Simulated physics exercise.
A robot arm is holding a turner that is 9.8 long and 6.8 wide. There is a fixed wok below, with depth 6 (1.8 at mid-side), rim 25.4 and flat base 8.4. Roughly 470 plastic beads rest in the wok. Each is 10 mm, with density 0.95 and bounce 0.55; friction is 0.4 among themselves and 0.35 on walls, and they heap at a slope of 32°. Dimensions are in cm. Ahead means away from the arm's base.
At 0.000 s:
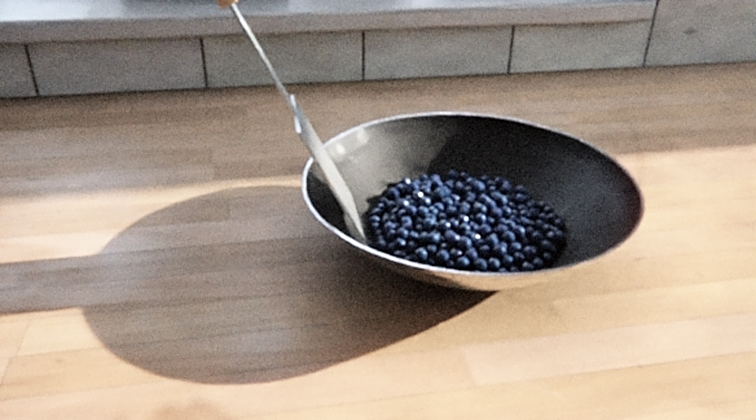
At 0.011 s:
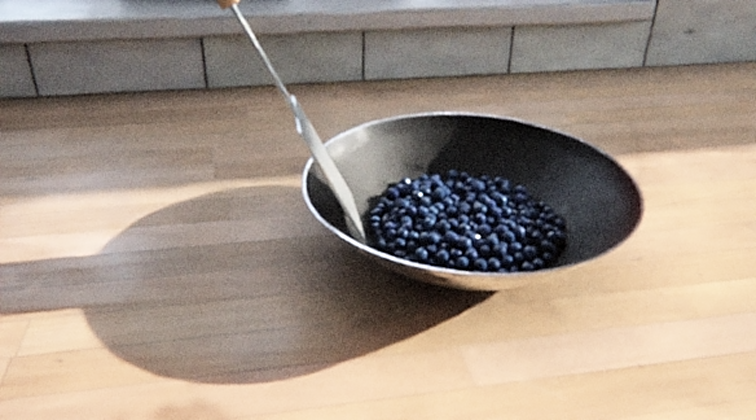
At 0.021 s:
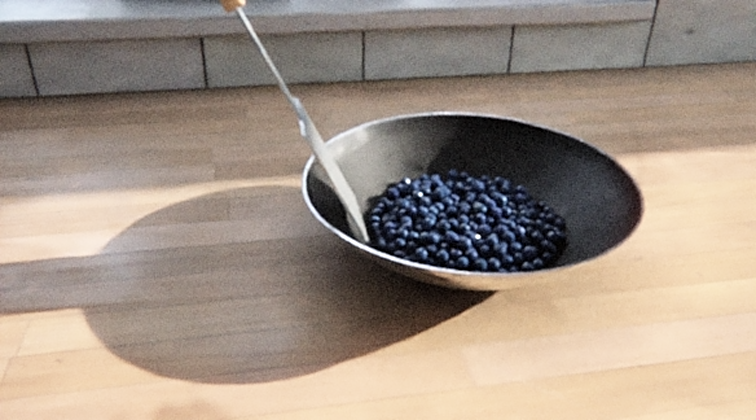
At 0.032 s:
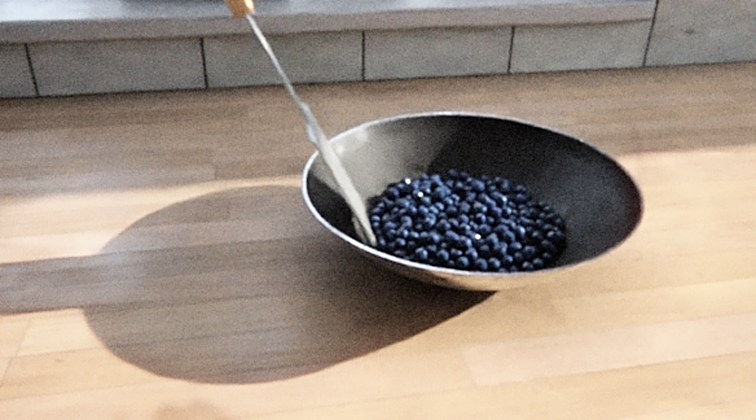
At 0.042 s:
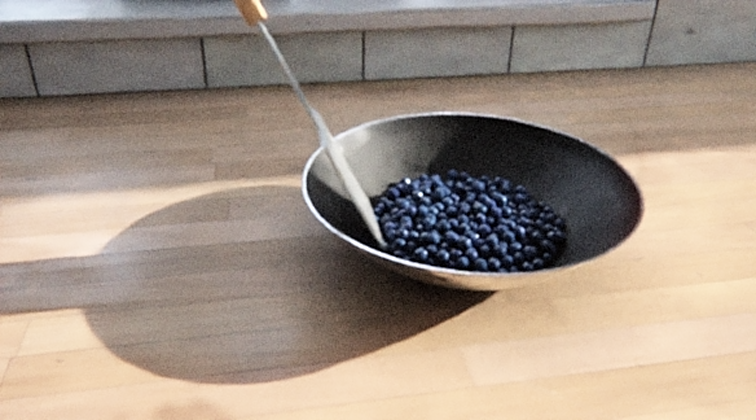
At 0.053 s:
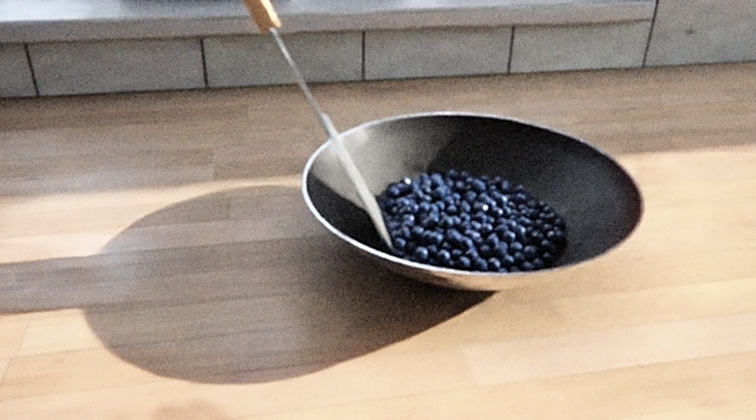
Wok of dark blue beads resting on a sunlit wooden counter, a turner sliding slightly right and down along its left side.
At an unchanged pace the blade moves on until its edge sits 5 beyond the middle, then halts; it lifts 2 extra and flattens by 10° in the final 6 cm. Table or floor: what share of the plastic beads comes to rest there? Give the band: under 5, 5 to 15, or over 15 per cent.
Under 5 per cent.
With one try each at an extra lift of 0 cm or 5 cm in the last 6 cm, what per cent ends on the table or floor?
Result, in order: Approx. 0 % and 0 %.
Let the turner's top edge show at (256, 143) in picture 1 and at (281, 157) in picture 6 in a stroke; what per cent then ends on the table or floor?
It comes to something like 0 %, give or take.
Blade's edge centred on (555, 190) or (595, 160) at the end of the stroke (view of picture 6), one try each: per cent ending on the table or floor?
Estimates, in order: 15 % and 35 %.
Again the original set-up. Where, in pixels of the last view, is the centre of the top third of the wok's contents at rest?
The centre sits close to (562, 194).
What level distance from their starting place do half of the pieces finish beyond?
Near 4 cm, measured level.
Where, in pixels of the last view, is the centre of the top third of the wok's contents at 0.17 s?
Near pixel (533, 199).
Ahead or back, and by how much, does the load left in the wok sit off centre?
Some 4.0 cm ahead.
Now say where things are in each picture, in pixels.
In the first frame, turner top edge at (295, 113), sloping 64°; upper third of the load around (465, 218), from x 375 to 560, top at y 175; 467 in the wok.
In the second frame, turner top edge at (296, 113), sloping 64°; upper third of the load around (465, 218), from x 375 to 560, top at y 175.
In the third frame, turner top edge at (300, 116), sloping 64°; upper third of the load around (465, 218), from x 375 to 560, top at y 175.
In the fourth frame, turner top edge at (308, 121), sloping 64°; upper third of the load around (465, 218), from x 375 to 560, top at y 175.
In the fifth frame, turner top edge at (319, 127), sloping 64°; upper third of the load around (469, 218), from x 375 to 560, top at y 175.
In the sixth frame, turner top edge at (330, 132), sloping 64°; upper third of the load around (465, 217), from x 380 to 560, top at y 175; 467 in the wok.
By 0.11 s, sloping 64°, highest piece 5 above the table; 467 in the wok.
By 0.17 s, sloping 60°, highest piece 5 above the table; 467 in the wok.
By 0.39 s, sloping 54°, highest piece 6 above the table; 467 in the wok.
By 1.44 s, sloping 54°, highest piece 6 above the table; 467 in the wok.
Final count, 467 in the wok. That is 0 % on the table or floor.
